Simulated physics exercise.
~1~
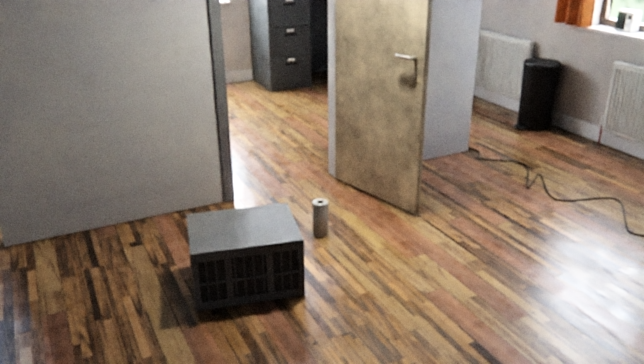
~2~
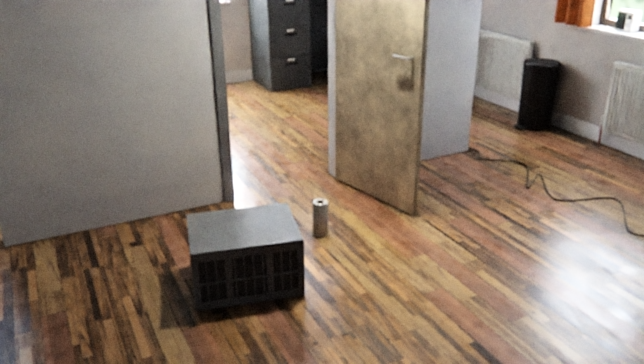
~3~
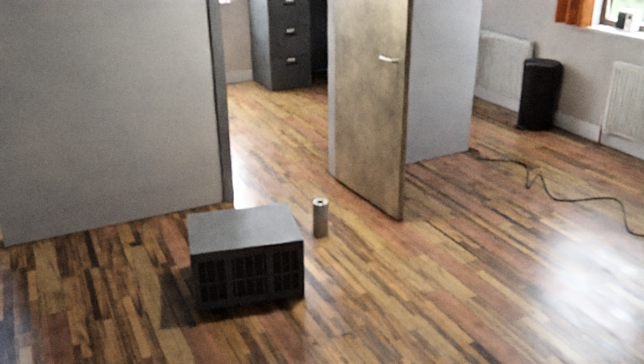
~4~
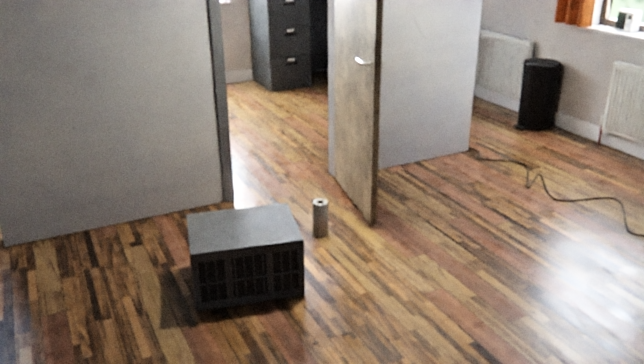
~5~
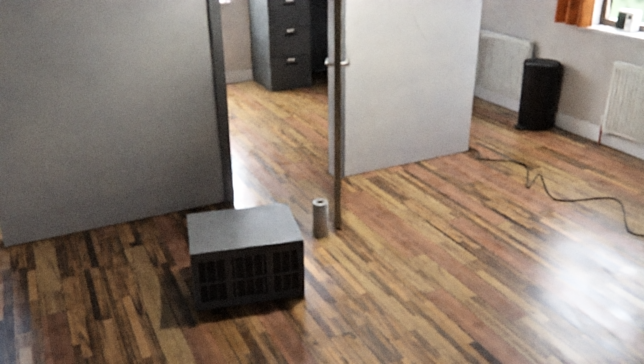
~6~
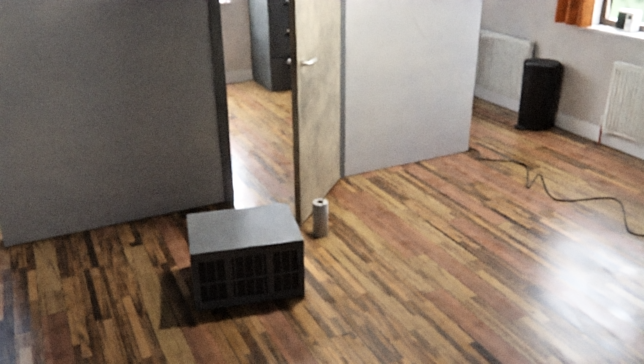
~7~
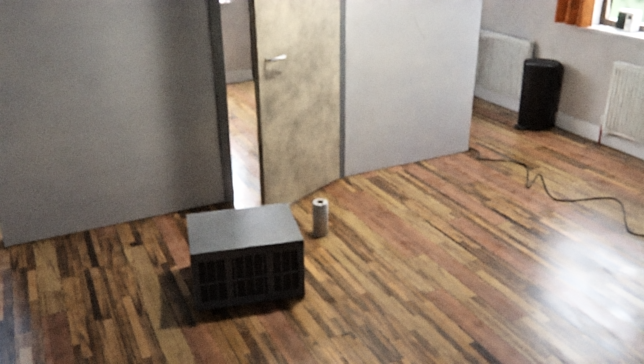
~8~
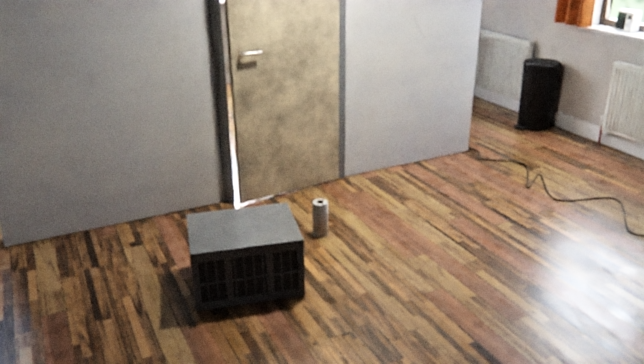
A room with a glossy, multi-toned wood-strip floor is seen from a raised, still viewpoint, with a grey partition wall crossing it. A mottled tan door stands wide open into the near side, showing dark filing drawers through the doorway. A dark grey chest with a slatted front sits on the floor at centre left, a small whitish roll stands to its right, and a black bin and trailing cable lie at right. The door swings leftward past edge-on, narrowing the gap and hiding the drawers. Chest and roll stay put, and the door ends almost shut, a thin bright gap remaining at its left edge.
